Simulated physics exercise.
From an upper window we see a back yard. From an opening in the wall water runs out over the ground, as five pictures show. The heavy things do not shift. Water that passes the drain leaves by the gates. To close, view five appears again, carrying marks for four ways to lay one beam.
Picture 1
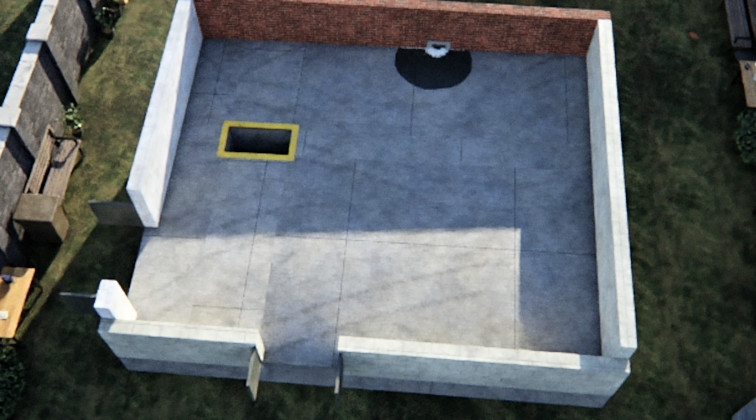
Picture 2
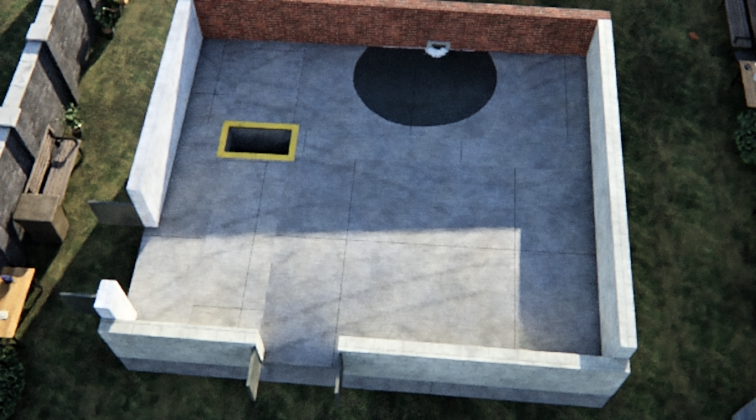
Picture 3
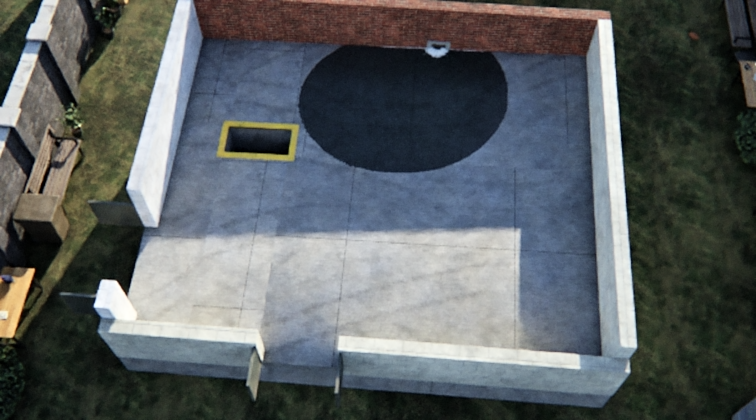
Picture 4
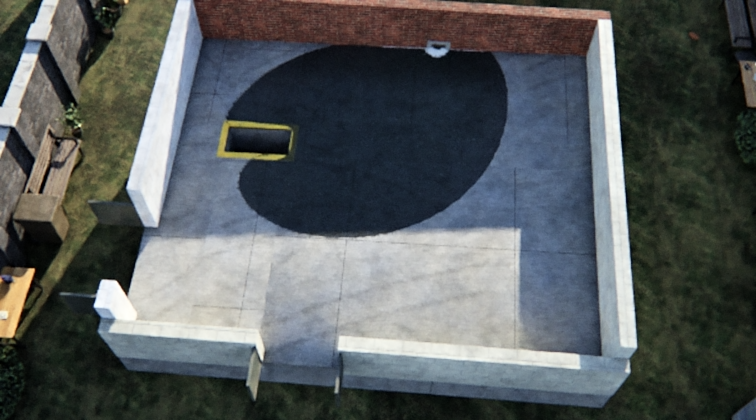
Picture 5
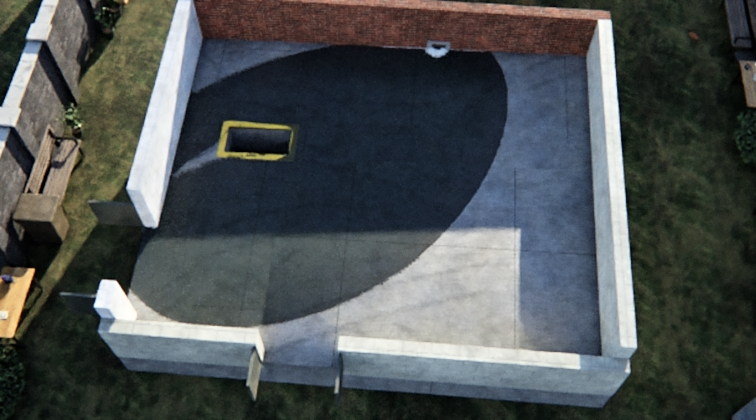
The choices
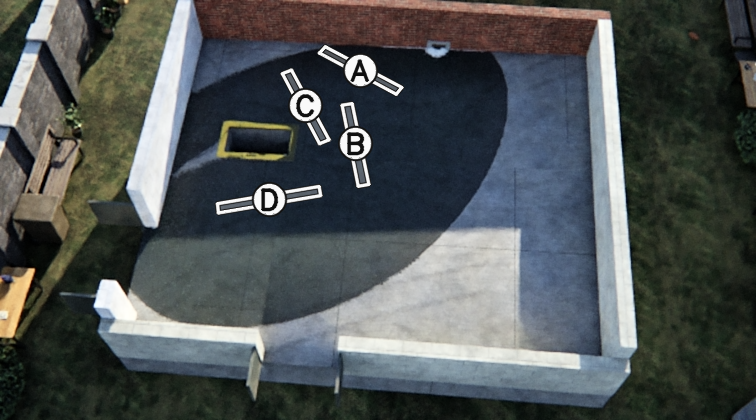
Water spreads from the brick wall across the yard, around the yellow drain pit, toward the left.
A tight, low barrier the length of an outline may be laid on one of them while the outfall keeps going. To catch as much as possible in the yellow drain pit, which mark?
Choose D.
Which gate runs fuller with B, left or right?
More leaves on the left.
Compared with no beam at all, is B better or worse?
Worse.
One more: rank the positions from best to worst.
Best to worst: D, B, A, C.
On the marked copy, A from (322, 49) to (399, 90); B from (347, 104) to (363, 185); C from (286, 71) to (324, 141); D from (217, 208) to (319, 191).
With A, about 5 % of the stream goes into the yellow drain pit, about 95 % out by the gates.
With B, about 16 % of the stream goes into the yellow drain pit, about 84 % out by the gates.
With C, next to none of the stream goes into the yellow drain pit, about 99 % out by the gates.
With D, about 26 % of the stream goes into the yellow drain pit, about 74 % out by the gates.
